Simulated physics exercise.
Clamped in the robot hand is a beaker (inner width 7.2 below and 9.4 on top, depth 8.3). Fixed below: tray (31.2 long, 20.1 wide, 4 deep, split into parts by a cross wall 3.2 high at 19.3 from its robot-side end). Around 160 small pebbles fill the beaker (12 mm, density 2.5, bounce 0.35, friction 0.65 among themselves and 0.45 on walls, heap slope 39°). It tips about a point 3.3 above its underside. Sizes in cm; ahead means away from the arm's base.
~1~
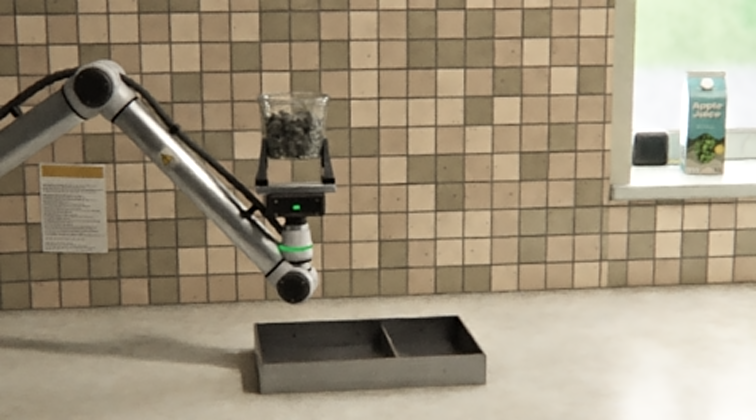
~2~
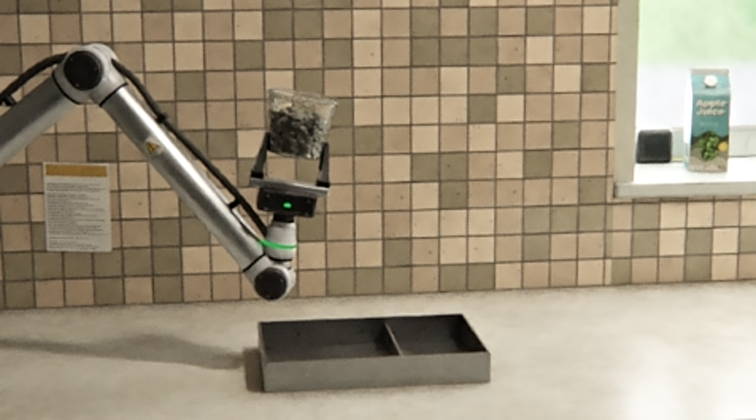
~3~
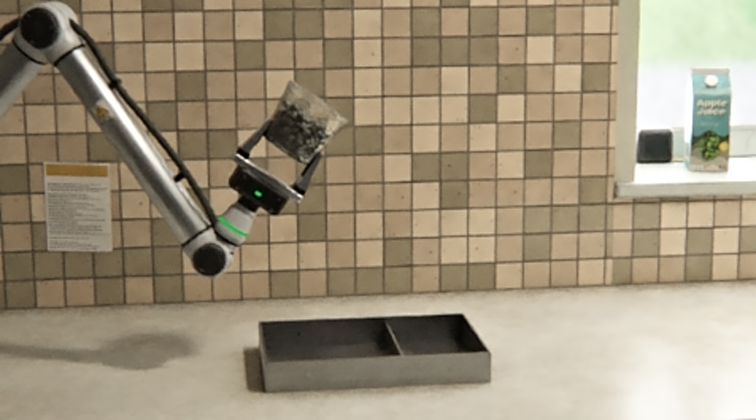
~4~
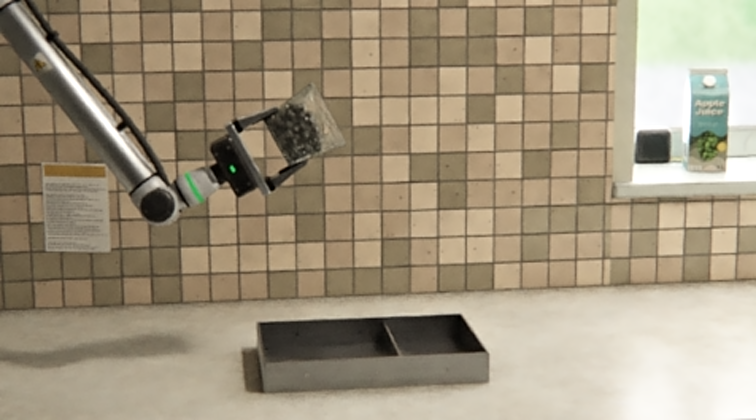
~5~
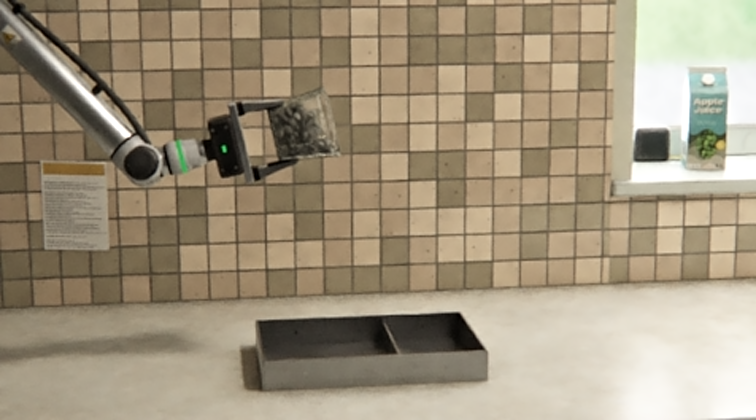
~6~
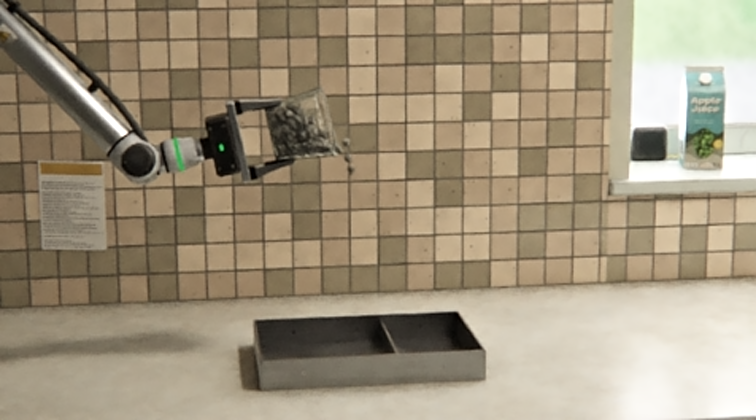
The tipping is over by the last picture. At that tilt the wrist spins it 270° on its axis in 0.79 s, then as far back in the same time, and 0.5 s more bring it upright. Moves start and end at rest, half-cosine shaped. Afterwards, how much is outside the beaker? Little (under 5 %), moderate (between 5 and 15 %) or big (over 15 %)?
Outside the beaker the share is big, over 15 %.
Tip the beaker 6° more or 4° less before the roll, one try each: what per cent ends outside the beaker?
Some 65 and 25 per cent.
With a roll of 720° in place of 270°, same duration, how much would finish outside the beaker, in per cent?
Then about 30 per cent.
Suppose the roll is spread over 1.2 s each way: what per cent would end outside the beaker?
In that case some 45 per cent.
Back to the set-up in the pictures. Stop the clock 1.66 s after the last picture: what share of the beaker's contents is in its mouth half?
About 40 per cent.
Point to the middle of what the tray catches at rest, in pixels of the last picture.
Around (377, 355).
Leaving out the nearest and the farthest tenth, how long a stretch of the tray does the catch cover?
Roughly 16 cm.
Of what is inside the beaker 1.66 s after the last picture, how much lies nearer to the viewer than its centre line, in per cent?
About 65 per cent.
Then, 0.83 s later, tipped 79°, highest piece 38 above the table; 121 in the beaker, 17 in the robot-side part, 10 in the far-side part, 14 in flight or on a rim.
Then, 1.66 s later, tipped 74°, highest piece 37 above the table; 98 in the beaker, 40 in the robot-side part, 18 in the far-side part, 6 in flight or on a rim.
Then, 2.28 s later, upright, highest piece 39 above the table; 94 in the beaker, 46 in the robot-side part, 22 in the far-side part.
Then, 2.98 s later, upright, highest piece 39 above the table; 94 in the beaker, 46 in the robot-side part, 22 in the far-side part.
At rest, 94 in the beaker, 46 in the robot-side part, 22 in the far-side part. That is 42 % outside the beaker.
